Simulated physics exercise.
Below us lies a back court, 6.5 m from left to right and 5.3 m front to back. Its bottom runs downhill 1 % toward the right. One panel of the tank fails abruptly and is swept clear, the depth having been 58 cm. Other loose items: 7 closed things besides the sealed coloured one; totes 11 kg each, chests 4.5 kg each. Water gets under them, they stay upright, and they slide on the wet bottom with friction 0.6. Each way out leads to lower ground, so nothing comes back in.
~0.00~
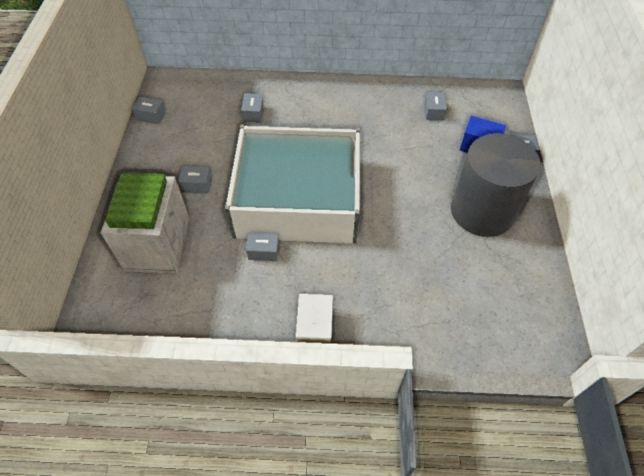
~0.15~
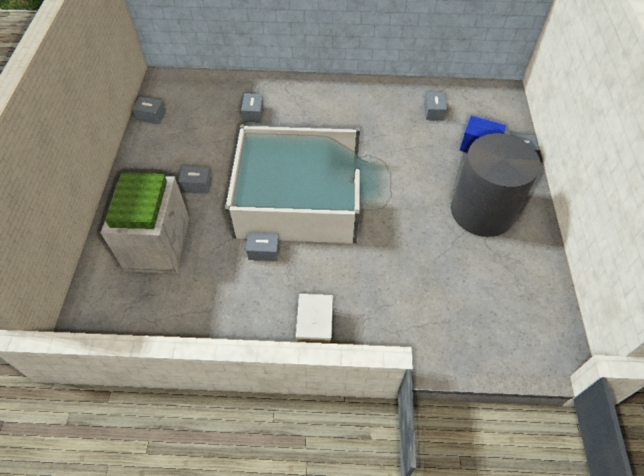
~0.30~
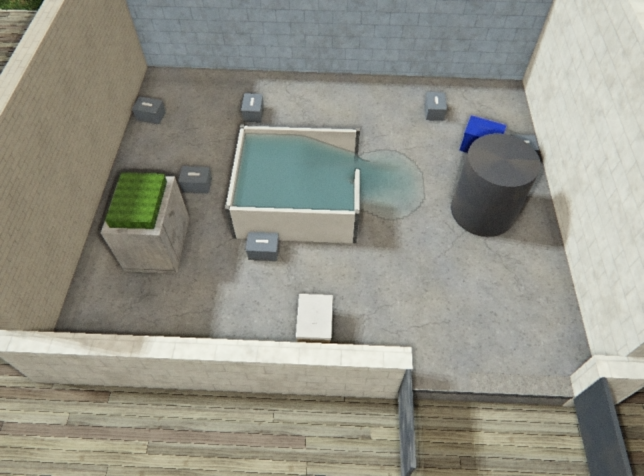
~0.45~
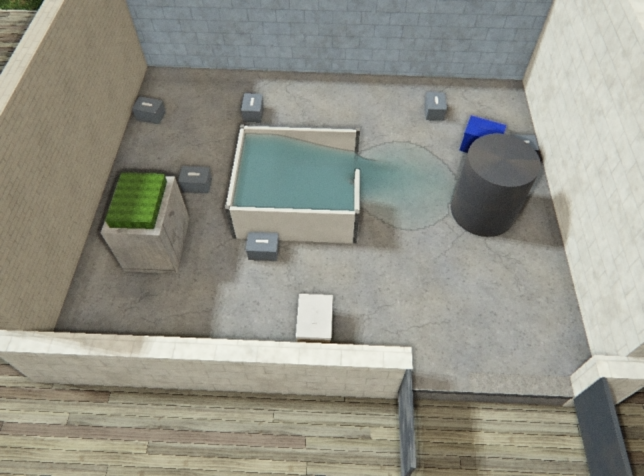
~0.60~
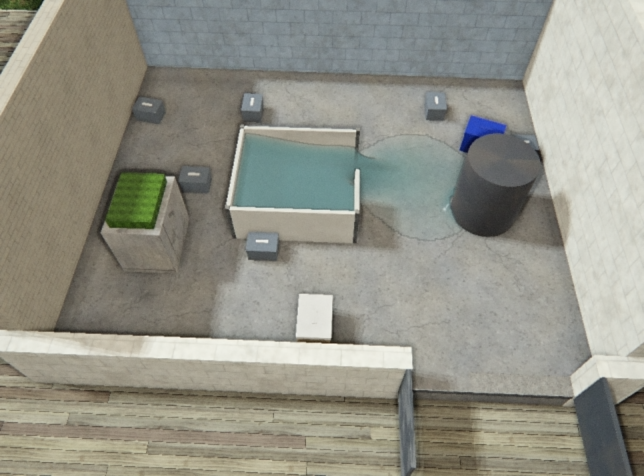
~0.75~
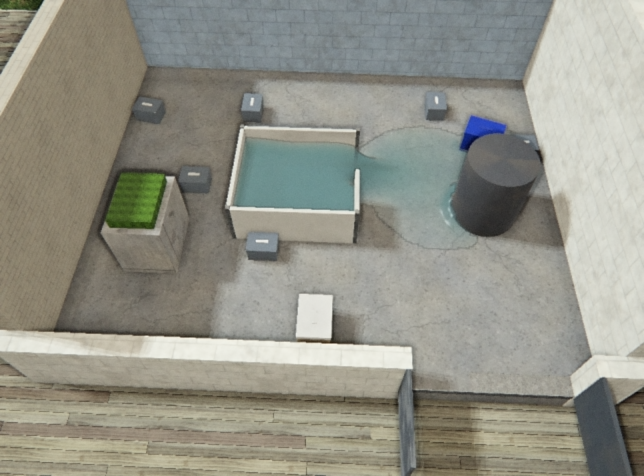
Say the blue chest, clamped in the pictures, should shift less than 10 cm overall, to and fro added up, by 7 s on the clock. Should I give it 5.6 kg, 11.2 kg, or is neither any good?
I would pick neither.
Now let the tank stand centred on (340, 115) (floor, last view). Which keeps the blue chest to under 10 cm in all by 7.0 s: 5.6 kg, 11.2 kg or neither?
Well, then even the heavier fails.
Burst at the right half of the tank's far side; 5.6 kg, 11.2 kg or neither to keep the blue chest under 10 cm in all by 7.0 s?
Answer: Neither of them.
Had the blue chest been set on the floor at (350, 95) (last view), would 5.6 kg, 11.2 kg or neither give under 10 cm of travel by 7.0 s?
Short version: Not even the heavier.
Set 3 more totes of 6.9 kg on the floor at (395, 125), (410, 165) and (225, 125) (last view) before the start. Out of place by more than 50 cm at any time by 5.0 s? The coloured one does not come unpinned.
One after another they come out within the mark, beyond the mark, within the mark.
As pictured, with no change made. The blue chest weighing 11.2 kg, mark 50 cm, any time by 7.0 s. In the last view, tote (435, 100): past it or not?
Here the answer is beyond.
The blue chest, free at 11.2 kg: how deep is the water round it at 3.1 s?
Around 11 cm.
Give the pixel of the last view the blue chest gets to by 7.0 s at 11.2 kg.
Estimated position: About (323, 90).
After 1.4 s the blue chest would be 76 cm from its start with 5.6 kg and 61 cm from its start with 11.2 kg; 7 cm of water round it then.
After 3.1 s the blue chest would be 119 cm from its start with 5.6 kg and 119 cm from its start with 11.2 kg; 11 cm of water round it then.
After 4.9 s the blue chest would be 244 cm from its start with 5.6 kg and 177 cm from its start with 11.2 kg; 5 cm of water round it then.
After 7.0 s the blue chest would be 467 cm from its start with 5.6 kg and 258 cm from its start with 11.2 kg; 3 cm of water round it then.
